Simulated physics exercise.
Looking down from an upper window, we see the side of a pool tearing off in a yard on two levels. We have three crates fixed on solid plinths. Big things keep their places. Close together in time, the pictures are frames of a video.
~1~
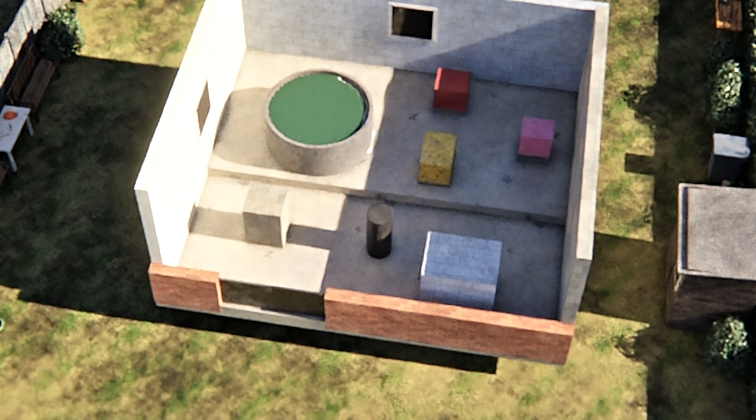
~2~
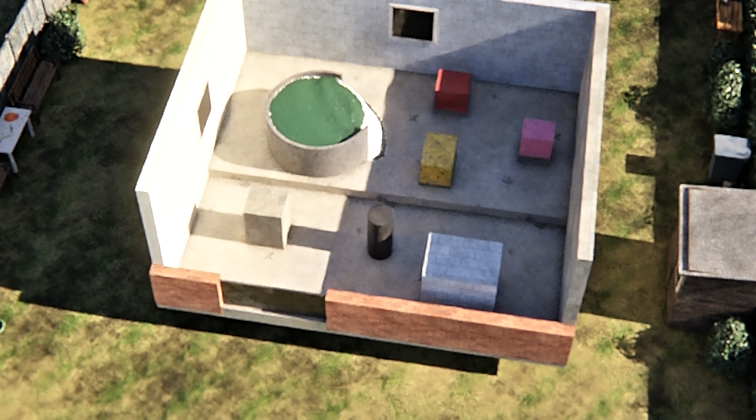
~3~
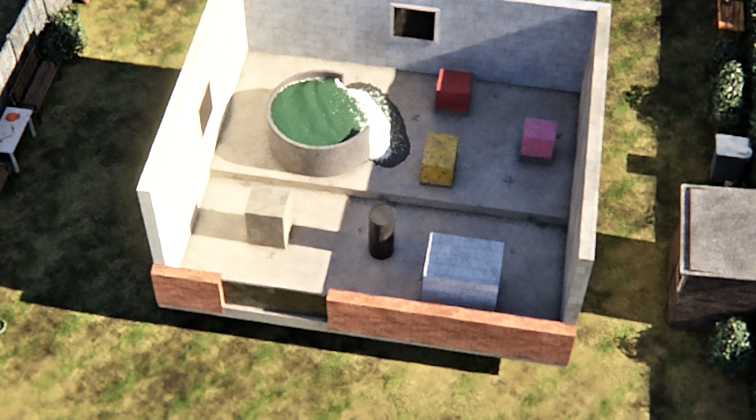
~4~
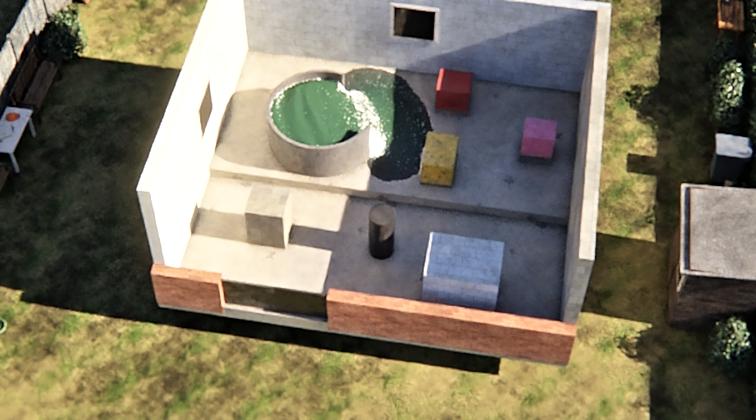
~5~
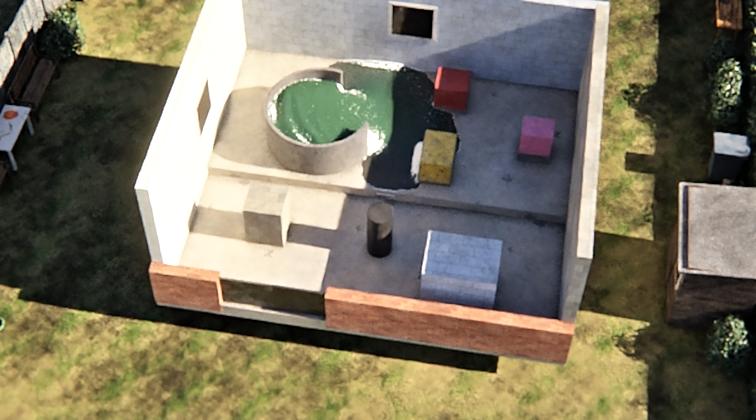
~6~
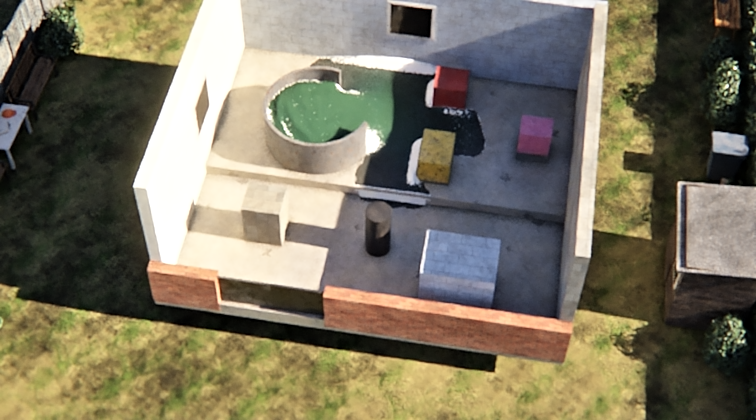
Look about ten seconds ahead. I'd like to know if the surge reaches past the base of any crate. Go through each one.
The red crate has water on it afterwards. The pink crate has water on it afterwards. The yellow crate has water on it afterwards.
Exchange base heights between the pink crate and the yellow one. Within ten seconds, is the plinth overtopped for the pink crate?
Verdict on pink crate: It gets flooded.
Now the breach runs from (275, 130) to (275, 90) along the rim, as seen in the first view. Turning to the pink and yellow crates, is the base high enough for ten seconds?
In that case the pink one is never flooded and the yellow one is flooded.
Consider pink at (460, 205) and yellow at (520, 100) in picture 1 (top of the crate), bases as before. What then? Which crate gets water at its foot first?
My pick is the crate marked red.
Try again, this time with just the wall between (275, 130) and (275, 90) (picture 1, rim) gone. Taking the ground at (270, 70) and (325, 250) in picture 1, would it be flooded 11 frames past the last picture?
Inundated, then untouched.
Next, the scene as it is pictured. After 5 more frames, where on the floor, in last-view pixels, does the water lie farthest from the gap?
I'd put it around (572, 106).
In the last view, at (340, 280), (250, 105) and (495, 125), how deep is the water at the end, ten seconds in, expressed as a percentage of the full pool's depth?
In order: Roughly 10, 6 and 6 in a hundred.
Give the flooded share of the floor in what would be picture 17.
Roughly 45 percent, I reckon.
A moment on, water covers 30 % of the floor; the red crate water round its plinth, the pink crate water round its plinth, the yellow crate water round its plinth.
Next, water covers 45 % of the floor; the red crate water round its plinth, the pink crate water round its plinth, the yellow crate water round its plinth.
Then, water covers 65 % of the floor; the red crate water round its plinth, the pink crate water round its plinth, the yellow crate water round its plinth.
Later, water covers 90 % of the floor; the red crate water round its plinth, the pink crate water round its plinth, the yellow crate water round its plinth.
In the end, water covers 100 % of the floor; the red crate was topped, the pink crate was topped, the yellow crate was topped.
